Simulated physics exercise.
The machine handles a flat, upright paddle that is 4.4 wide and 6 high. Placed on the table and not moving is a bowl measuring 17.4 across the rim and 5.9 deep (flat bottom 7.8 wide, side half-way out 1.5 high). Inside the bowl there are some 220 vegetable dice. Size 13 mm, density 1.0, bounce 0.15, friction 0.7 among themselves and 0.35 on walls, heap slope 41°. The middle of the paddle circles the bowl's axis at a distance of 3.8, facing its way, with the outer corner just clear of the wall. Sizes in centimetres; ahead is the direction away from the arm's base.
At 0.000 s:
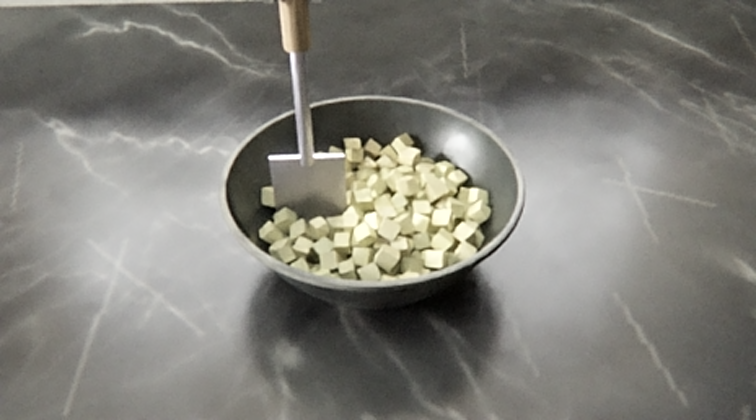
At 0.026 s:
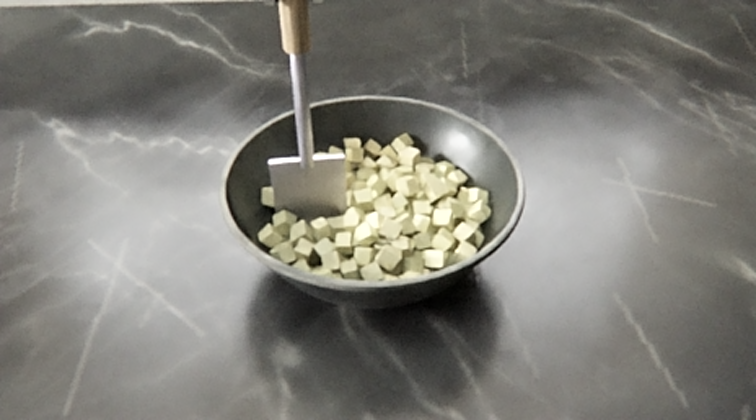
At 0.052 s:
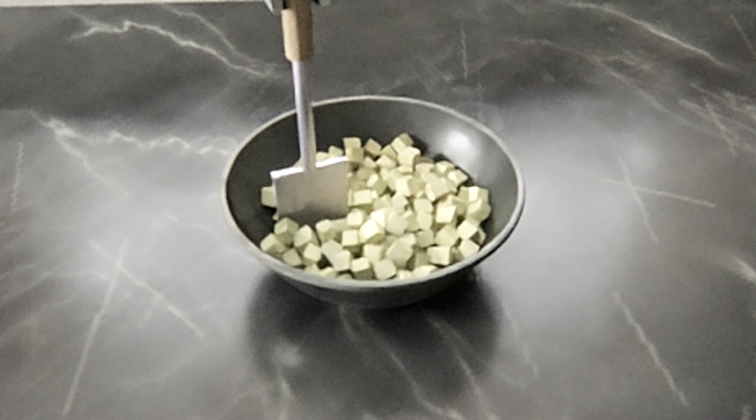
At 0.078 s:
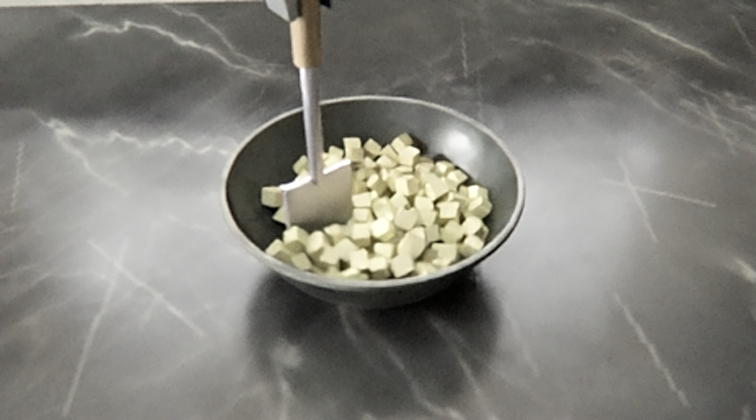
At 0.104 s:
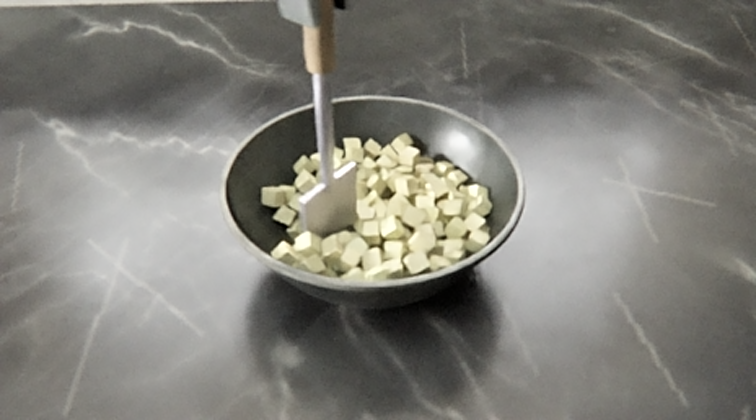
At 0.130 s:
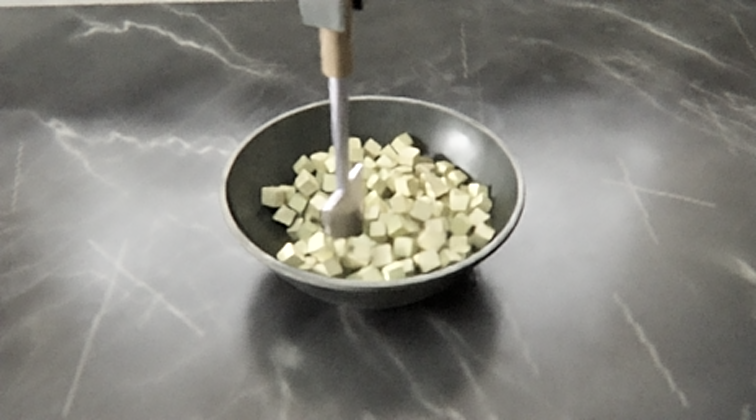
A machine arm, only partly visible at the top, holds a paddle over a dark bowl on a grey marbled tabletop, seen from above at an angle by a still camera. The paddle has a wooden neck, metal shaft and flat pale blade, set among many pale green-yellow cubes. It sweeps from the bowl's left side toward the near middle, turning edge-on and pushing nearby cubes.
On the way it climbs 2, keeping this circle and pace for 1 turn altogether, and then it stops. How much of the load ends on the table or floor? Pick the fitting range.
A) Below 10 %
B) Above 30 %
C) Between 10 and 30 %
Answer: C.
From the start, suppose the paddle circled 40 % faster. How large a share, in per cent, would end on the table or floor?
Then roughly 30 per cent.
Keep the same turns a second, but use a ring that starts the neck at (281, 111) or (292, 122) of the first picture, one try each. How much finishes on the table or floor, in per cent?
Close to 10 and 15 in a hundred.
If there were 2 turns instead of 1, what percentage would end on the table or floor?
About 35 per cent.
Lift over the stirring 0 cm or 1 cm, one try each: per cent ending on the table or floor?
I'd say some 30 per cent, and some 25 per cent.
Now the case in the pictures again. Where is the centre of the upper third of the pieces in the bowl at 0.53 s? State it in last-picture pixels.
I'd point to about (302, 145).
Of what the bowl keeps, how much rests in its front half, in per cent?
Around 55 per cent of what the bowl keeps.
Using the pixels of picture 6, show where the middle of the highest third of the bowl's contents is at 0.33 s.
At about (436, 144).
After 0.33 s, 177° round, highest piece 8 above the table; 213 in the bowl, 3 on the table or floor, 7 in flight or on the tool.
After 0.53 s, 291° round, highest piece 8 above the table; 192 in the bowl, 27 on the table or floor, 4 in flight or on the tool.
After 0.82 s, 0° round, highest piece 7 above the table; 178 in the bowl, 45 on the table or floor.
After 1.52 s, 0° round, highest piece 7 above the table; 178 in the bowl, 45 on the table or floor.
At rest, 178 in the bowl, 45 on the table or floor. That is 20 % on the table or floor.
